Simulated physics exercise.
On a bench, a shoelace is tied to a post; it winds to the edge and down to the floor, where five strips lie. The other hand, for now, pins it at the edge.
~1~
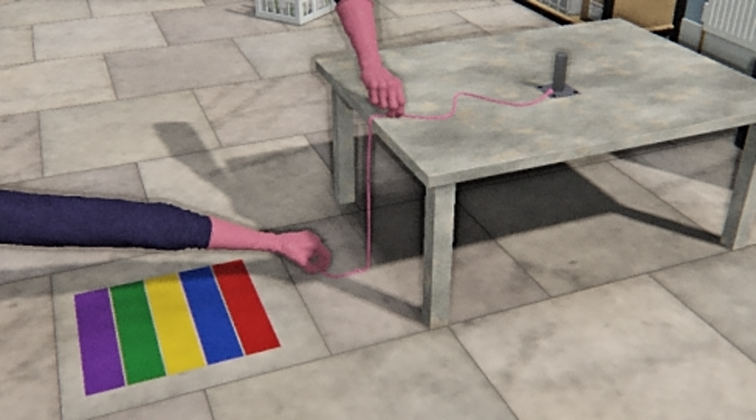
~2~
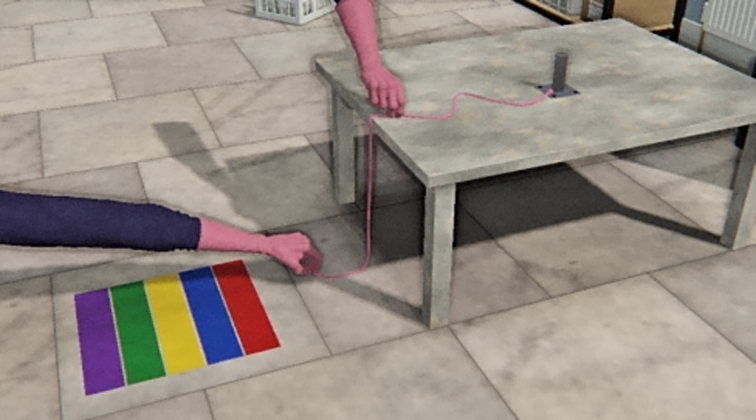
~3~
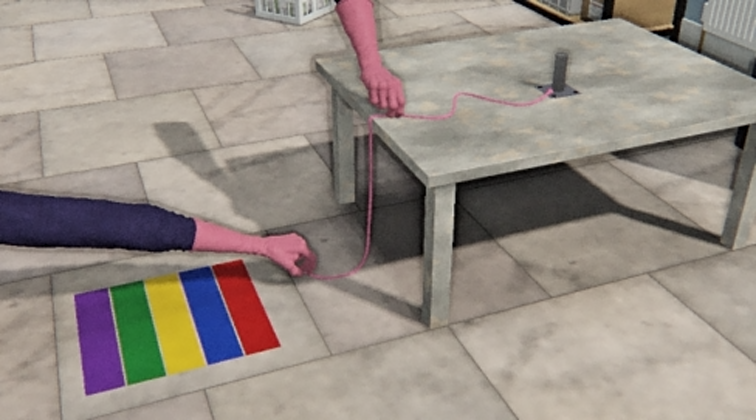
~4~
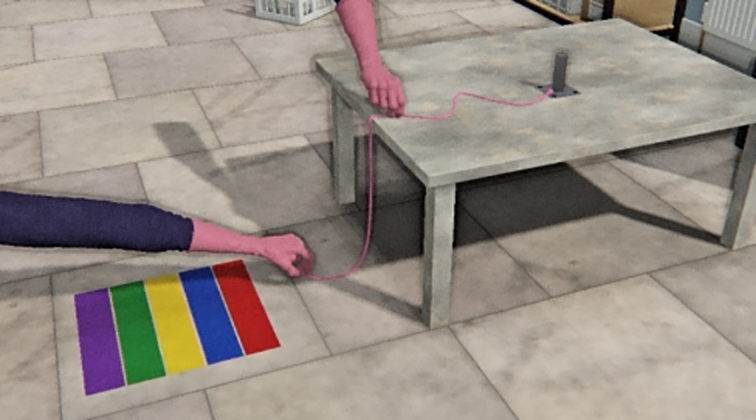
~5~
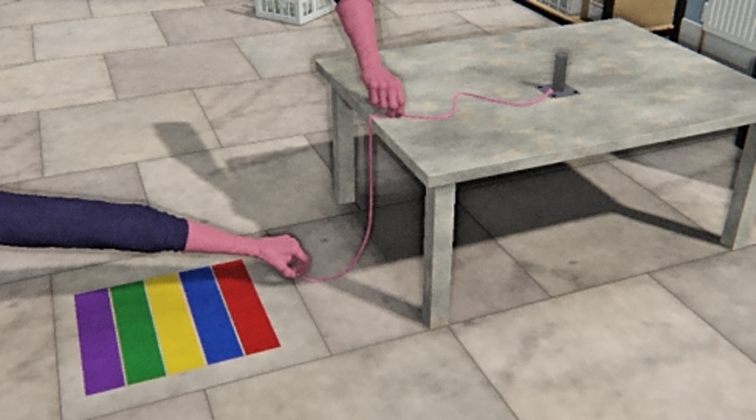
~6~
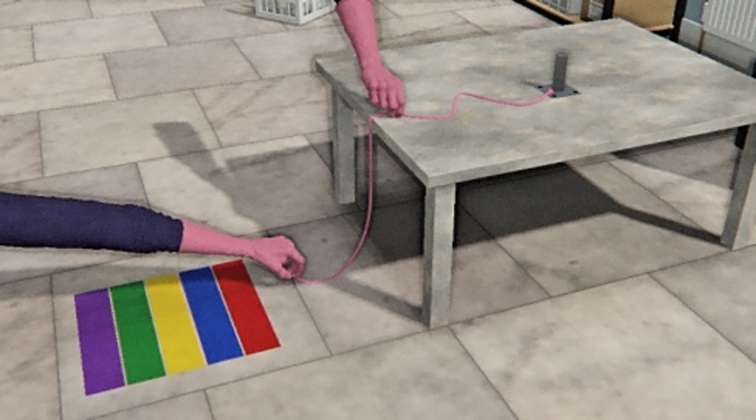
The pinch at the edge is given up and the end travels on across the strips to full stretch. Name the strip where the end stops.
Green.
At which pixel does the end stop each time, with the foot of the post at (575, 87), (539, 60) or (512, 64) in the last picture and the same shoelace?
About (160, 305), then (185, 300), then (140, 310).
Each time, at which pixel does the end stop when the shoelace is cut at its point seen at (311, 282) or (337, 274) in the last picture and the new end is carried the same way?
Respectively (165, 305) and (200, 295).
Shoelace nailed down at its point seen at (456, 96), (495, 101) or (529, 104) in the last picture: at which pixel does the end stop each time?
Approximately (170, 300), (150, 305) and (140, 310), respectively.
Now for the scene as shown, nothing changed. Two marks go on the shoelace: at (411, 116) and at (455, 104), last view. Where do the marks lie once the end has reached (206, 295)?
Approx. (368, 140); approx. (420, 112).
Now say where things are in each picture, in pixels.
In the first picture, end (319, 269); red (256, 333); blue (220, 342); yellow (182, 351); green (143, 361); purple (103, 371).
In the second picture, end (309, 271); shoelace through (533, 103) (466, 94) (436, 118) (371, 129) (369, 200) (367, 261).
In the third picture, end (305, 272).
In the fourth picture, end (302, 273); shoelace through (533, 103) (466, 94) (436, 118) (371, 129) (371, 200) (361, 261).
In the fifth picture, end (298, 274).
In the sixth picture, end (293, 275); shoelace through (533, 103) (466, 94) (436, 118) (371, 129) (371, 200) (351, 260).
Early on, end near (206, 295); over blue.
Midway, end near (159, 305); over yellow.
At the end of the slack, end near (130, 312); over green. It gets as far as the green strip.
